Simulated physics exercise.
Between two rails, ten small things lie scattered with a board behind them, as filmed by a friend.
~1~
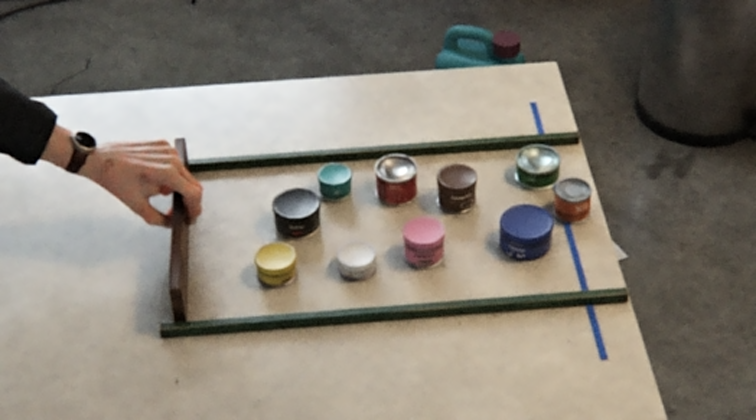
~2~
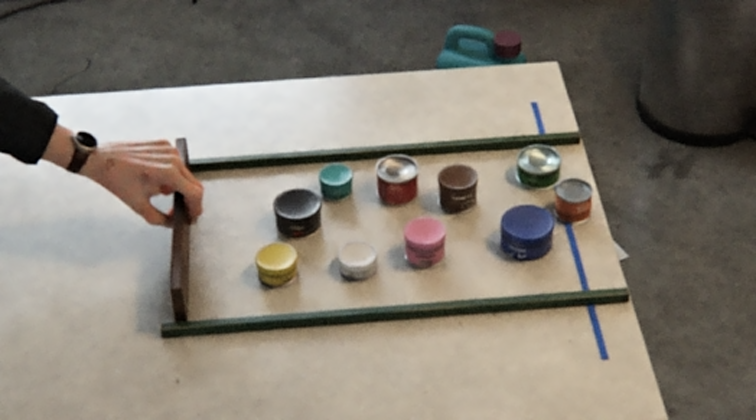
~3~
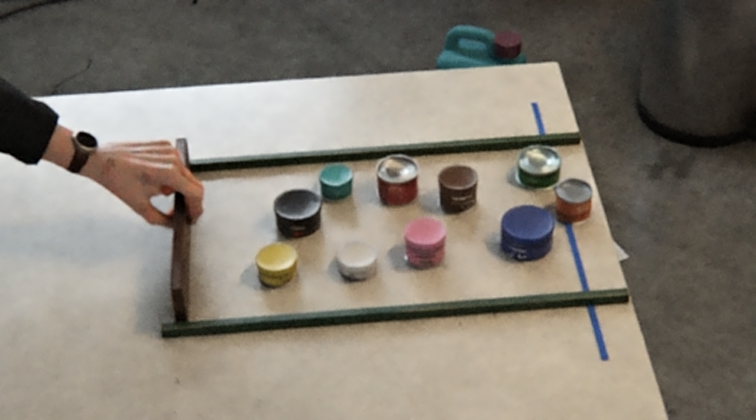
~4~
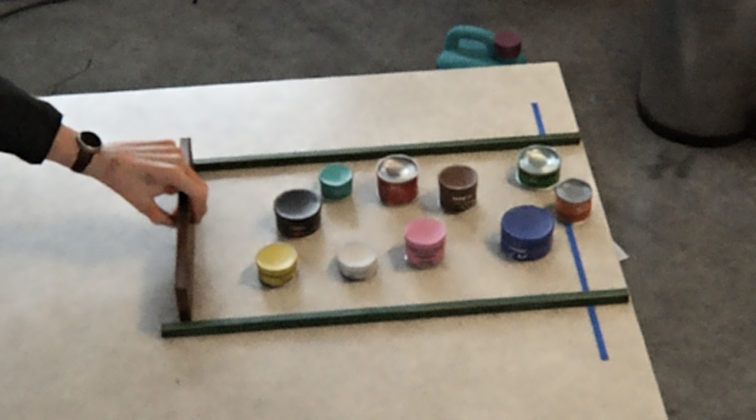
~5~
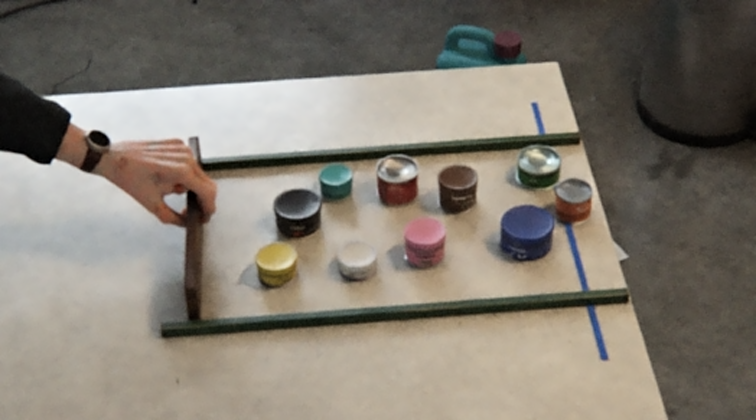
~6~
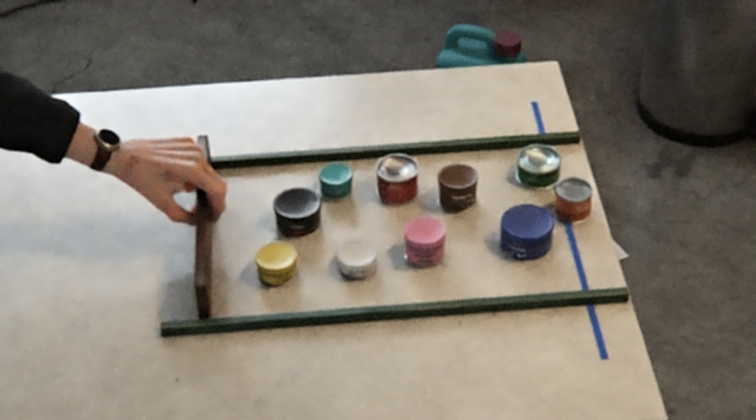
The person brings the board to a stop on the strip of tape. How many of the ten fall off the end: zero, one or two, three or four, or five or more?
Basically the losses over the end count five or more in this one.
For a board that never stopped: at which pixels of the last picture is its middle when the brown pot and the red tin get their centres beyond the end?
The middle is at (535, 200) when it's the brown pot, and at (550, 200) when it's the red tin.
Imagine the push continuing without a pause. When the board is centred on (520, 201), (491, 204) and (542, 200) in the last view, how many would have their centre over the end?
First 2, next 0, last 4.
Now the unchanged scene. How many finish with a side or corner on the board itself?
4.
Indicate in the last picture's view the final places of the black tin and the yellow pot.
Roughly (586, 194), and the other roughly (599, 253).
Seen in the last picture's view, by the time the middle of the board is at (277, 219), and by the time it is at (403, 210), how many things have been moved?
Counts: 2 / 7.
Soon after, none off yet; orange tin at rest near (574, 201); green tin at rest near (539, 168); blue tub at rest near (527, 232).
Then, none off yet; orange tin at rest near (574, 201); green tin at rest near (539, 168); blue tub at rest near (528, 232).
At rest, the number that fall off is five or more; fallen, white tin, red tin, brown pot, blue tub, green tin and orange tin.
